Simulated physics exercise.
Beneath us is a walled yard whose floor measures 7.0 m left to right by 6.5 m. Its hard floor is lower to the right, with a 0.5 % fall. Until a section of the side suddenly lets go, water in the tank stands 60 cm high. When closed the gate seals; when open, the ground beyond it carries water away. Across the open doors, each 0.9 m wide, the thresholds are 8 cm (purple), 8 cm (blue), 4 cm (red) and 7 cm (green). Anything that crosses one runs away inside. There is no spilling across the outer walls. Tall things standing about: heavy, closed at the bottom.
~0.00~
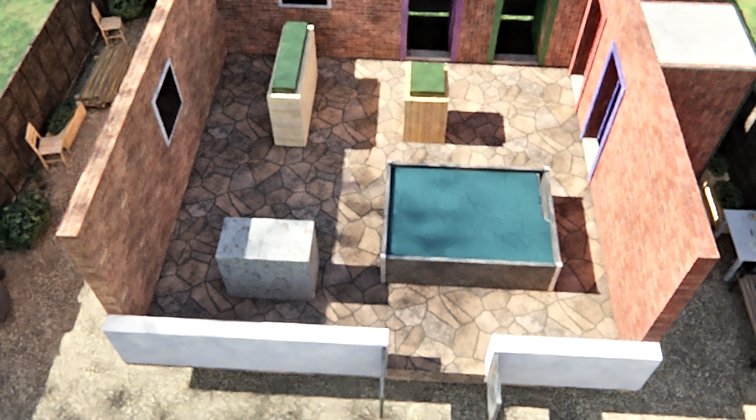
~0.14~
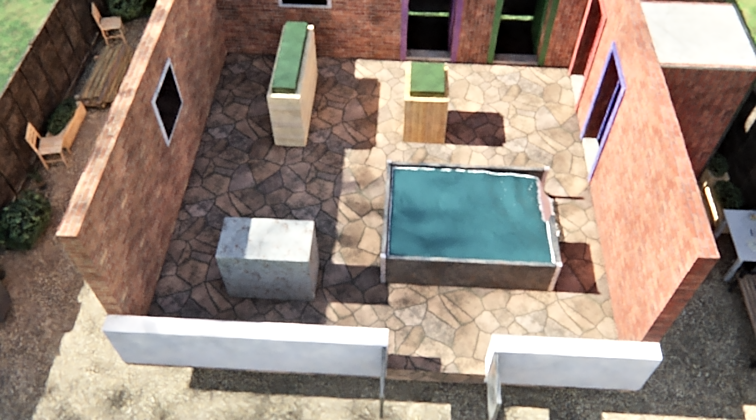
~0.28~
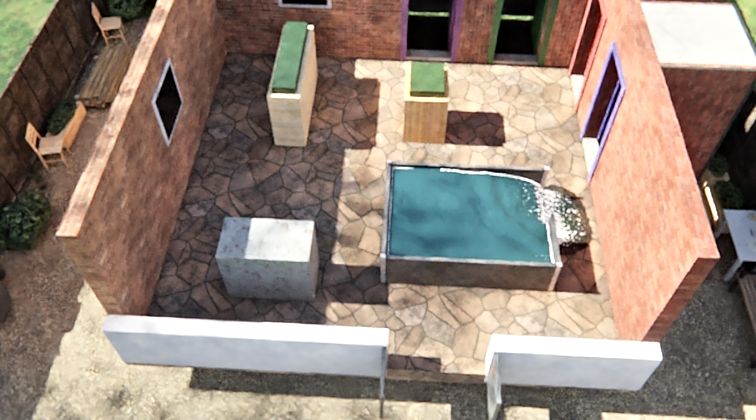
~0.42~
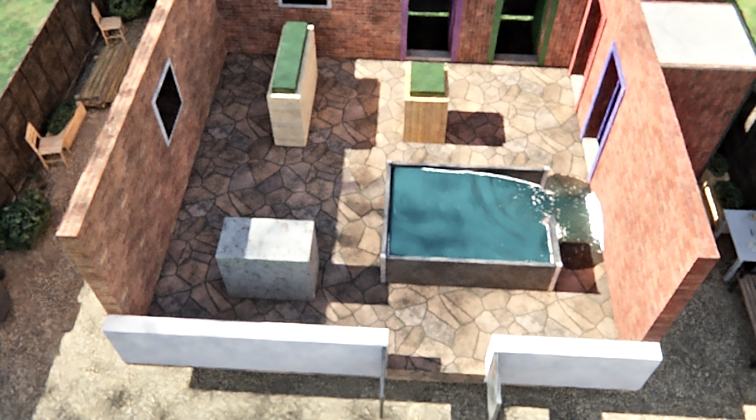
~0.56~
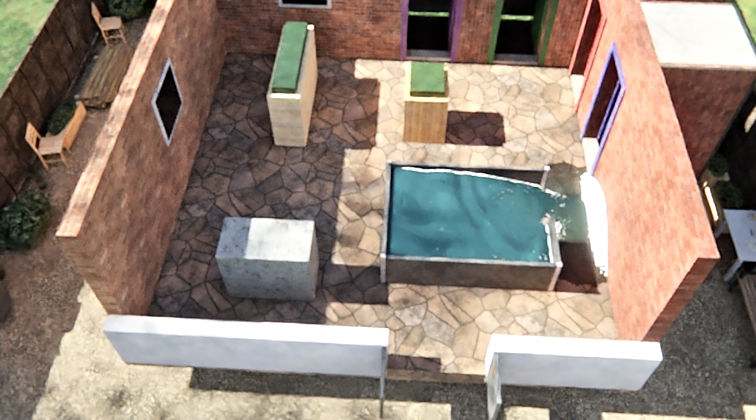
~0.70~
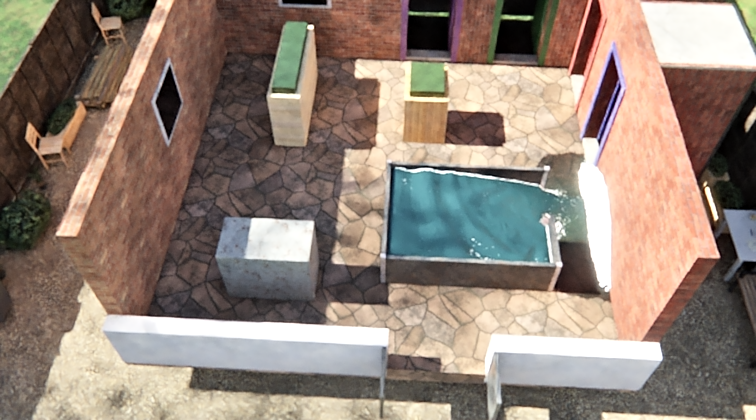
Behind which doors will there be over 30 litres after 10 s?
Watch the purple door: It will not outstrip the limit, watch the blue door: It will outstrip the limit, watch the red door: It will outstrip the limit, watch the green door: It will outstrip the limit.
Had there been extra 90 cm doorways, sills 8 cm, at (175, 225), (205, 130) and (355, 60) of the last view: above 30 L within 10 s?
In that order: Below, below, not over.
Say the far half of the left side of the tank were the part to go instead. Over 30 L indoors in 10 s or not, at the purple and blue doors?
The purple door comes out less than that and the blue door less than that.
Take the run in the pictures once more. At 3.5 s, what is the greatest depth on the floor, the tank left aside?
30 cm or so.
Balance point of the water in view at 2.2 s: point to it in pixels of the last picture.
At roughly (502, 228).
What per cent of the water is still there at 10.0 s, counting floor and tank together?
Close to 84 in a hundred remains.
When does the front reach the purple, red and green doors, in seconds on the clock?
The purple door is reached at 2.8 s, red at 1.5 s, green at 2.0 s.
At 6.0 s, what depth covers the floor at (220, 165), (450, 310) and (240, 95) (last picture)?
First spot near 0 cm, second near 7 cm, third near 0 cm.
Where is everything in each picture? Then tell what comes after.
The first picture shows still water, 60 cm deep, in the tank at (469, 214).
In the second picture, water pours out at (542, 211) and has run 0.5 m, to a hidden place; typically 5 cm deep outside, 60 cm at the tank's back.
In the third picture, water pours out at (541, 212) and has run 0.8 m, to (584, 241); typically 9 cm deep outside, 60 cm at the tank's back.
In the fourth picture, the front is at (601, 254), 1.1 m from the gap at (541, 212); 1.3 m2 of floor is under water; 60 cm left at the back of the tank.
In the fifth picture, water pours out at (541, 212) and has run 1.4 m, to (605, 276); typically 10 cm deep outside, 60 cm at the tank's back.
In the sixth picture, water pours out at (542, 211) and has run 1.7 m, to (608, 296); typically 10 cm deep outside, 59 cm at the tank's back.
After 1.4 s water covers 15 % of the floor and is deepest (50 cm) near (590, 215); purple door not reached, blue door 17 cm at the sill, 5 L in, red door not reached, green door not reached.
After 2.2 s water covers 25 % of the floor and is deepest (44 cm) near (590, 215); purple door not reached, blue door 16 cm at the sill, 28 L in, red door 5 cm at the sill, 0 L in, green door 6 cm at the sill, 4 L in.
After 3.5 s water covers 40 % of the floor and is deepest (30 cm) near (592, 224); purple door 8 cm at the sill, 0 L in, blue door 13 cm at the sill, 54 L in, red door 8 cm at the sill, 5 L in, green door 18 cm at the sill, 77 L in.
After 6.0 s water covers 60 % of the floor and is deepest (22 cm) near (590, 215); purple door 6 cm at the sill, 0 L in, blue door 10 cm at the sill, 71 L in, red door 7 cm at the sill, 33 L in, green door 13 cm at the sill, 160 L in.
After 10.0 s water covers 95 % of the floor and is deepest (13 cm) near (592, 224); purple door 4 cm at the sill, 0 L in, blue door 6 cm at the sill, 74 L in, red door 8 cm at the sill, 68 L in, green door 8 cm at the sill, 196 L in.
